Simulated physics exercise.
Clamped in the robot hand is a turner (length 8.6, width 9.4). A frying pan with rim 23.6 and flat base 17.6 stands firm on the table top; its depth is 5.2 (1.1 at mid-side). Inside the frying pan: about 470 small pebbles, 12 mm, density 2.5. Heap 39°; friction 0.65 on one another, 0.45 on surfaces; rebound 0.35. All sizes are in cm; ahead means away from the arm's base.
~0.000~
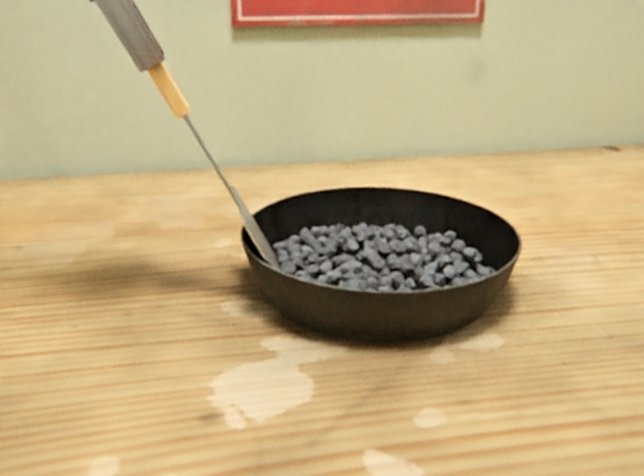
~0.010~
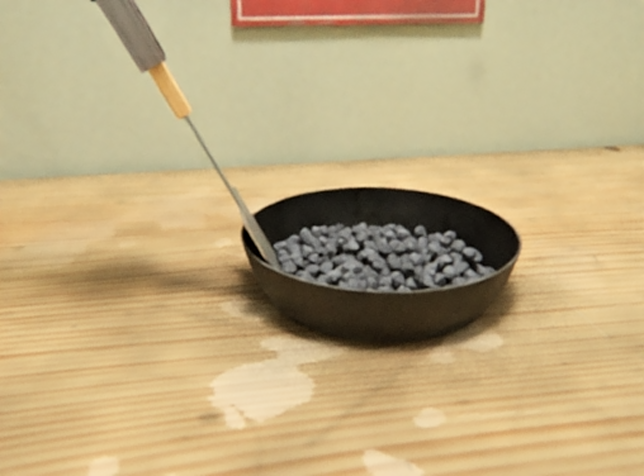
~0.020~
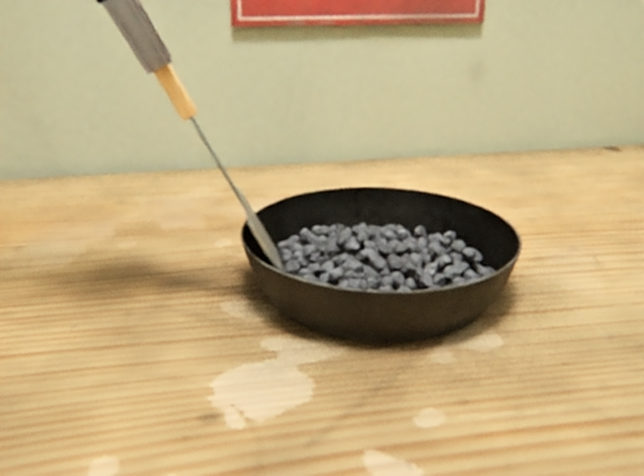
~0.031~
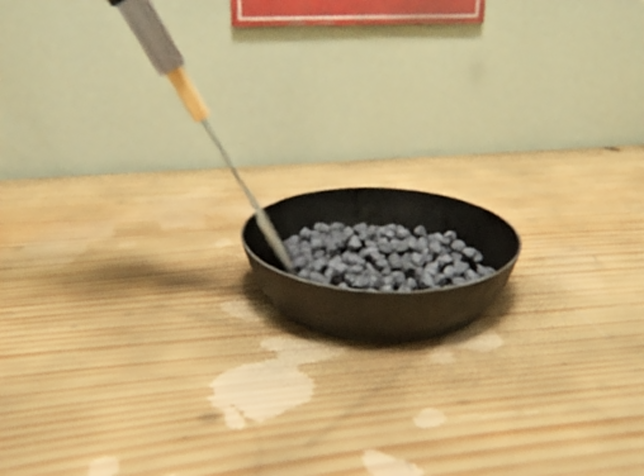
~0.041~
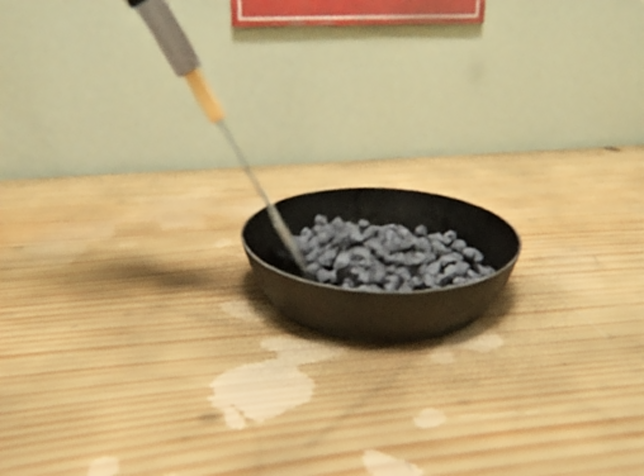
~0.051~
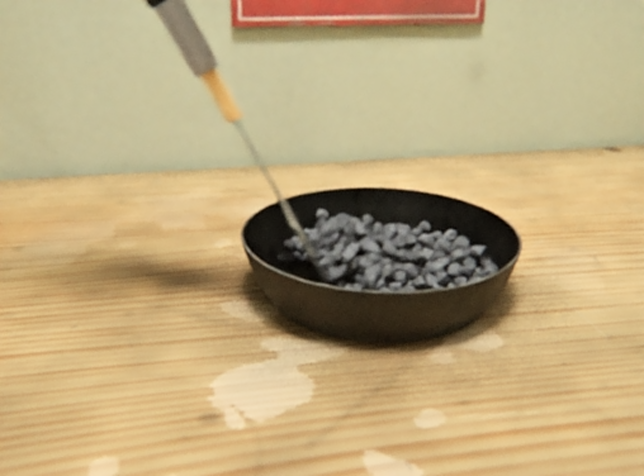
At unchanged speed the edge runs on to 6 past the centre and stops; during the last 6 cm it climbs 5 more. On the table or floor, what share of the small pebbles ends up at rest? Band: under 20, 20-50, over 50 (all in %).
20-50 %.
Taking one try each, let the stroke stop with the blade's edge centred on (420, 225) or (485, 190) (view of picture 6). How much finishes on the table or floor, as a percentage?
First try about 20 percent, second about 45 percent.
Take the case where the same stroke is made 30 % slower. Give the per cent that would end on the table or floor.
About 20 per cent.
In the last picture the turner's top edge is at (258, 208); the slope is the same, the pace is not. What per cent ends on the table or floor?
I'd say around 10 per cent.
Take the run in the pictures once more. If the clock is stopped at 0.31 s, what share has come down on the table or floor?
My estimate is roughly 15 %.
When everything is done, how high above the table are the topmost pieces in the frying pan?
Height at rest: Roughly 5.5 cm.
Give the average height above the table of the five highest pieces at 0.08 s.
Somewhere near 7 cm, I'd say.
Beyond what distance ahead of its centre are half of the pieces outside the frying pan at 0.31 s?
It sits close to 24 cm ahead of the middle.
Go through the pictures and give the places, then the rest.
In the first picture, turner top edge at (238, 204), sloping 63°; upper third of the load around (374, 260), from x 280 to 490, top at y 230; 473 in the frying pan.
In the second picture, turner top edge at (239, 204), sloping 63°; upper third of the load around (374, 260), from x 280 to 490, top at y 230.
In the third picture, turner top edge at (244, 205), sloping 63°; upper third of the load around (374, 259), from x 280 to 490, top at y 230.
In the fourth picture, turner top edge at (255, 207), sloping 63°; upper third of the load around (370, 259), from x 280 to 490, top at y 230.
In the fifth picture, turner top edge at (270, 207), sloping 63°; upper third of the load around (372, 255), from x 280 to 490, top at y 220.
In the sixth picture, turner top edge at (285, 206), sloping 63°; upper third of the load around (377, 250), from x 285 to 490, top at y 215; 473 in the frying pan.
After 0.08 s, sloping 63°, highest piece 8 above the table; 473 in the frying pan.
After 0.10 s, sloping 63°, highest piece 9 above the table; 473 in the frying pan.
After 0.31 s, sloping 63°, highest piece 10 above the table; 340 in the frying pan, 63 on the table or floor, 70 on the blade or in flight.
After 1.36 s, sloping 63°, highest piece 5 above the table; 340 in the frying pan, 133 on the table or floor.
At rest, 340 in the frying pan, 133 on the table or floor. That is 28 % on the table or floor.
